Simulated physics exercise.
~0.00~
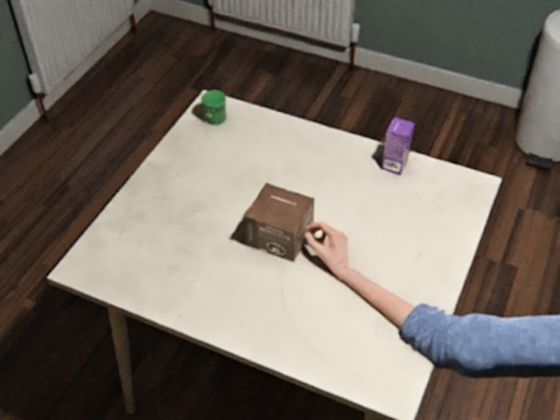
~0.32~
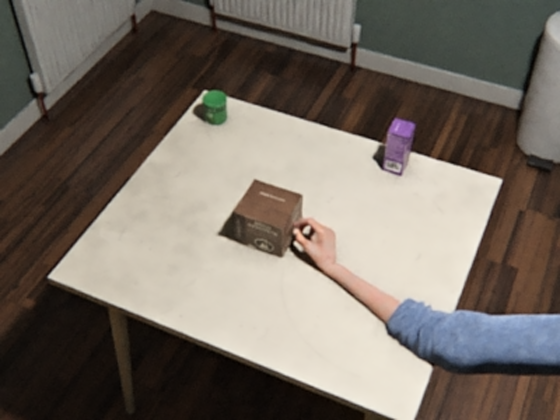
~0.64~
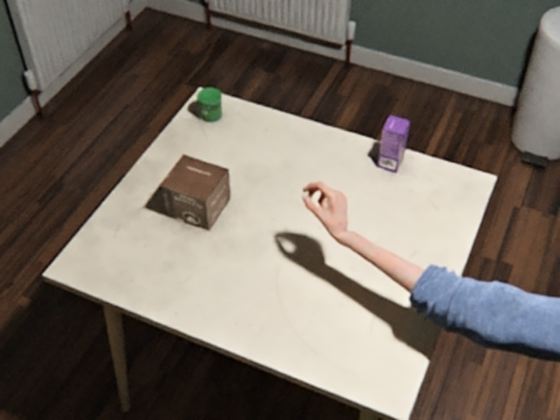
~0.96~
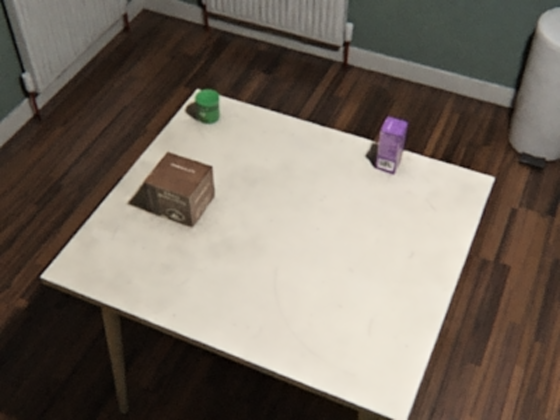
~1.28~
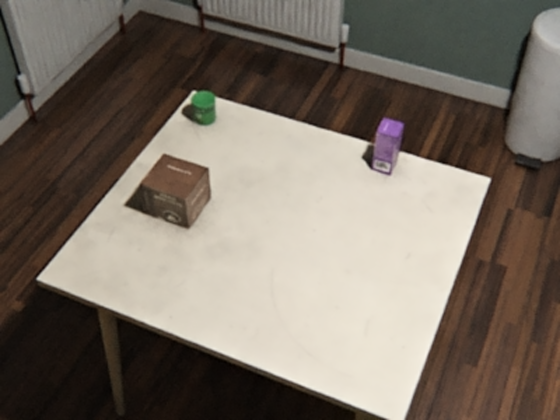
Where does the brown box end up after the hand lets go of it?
It stays on the table, coming to rest on the left part of the top.
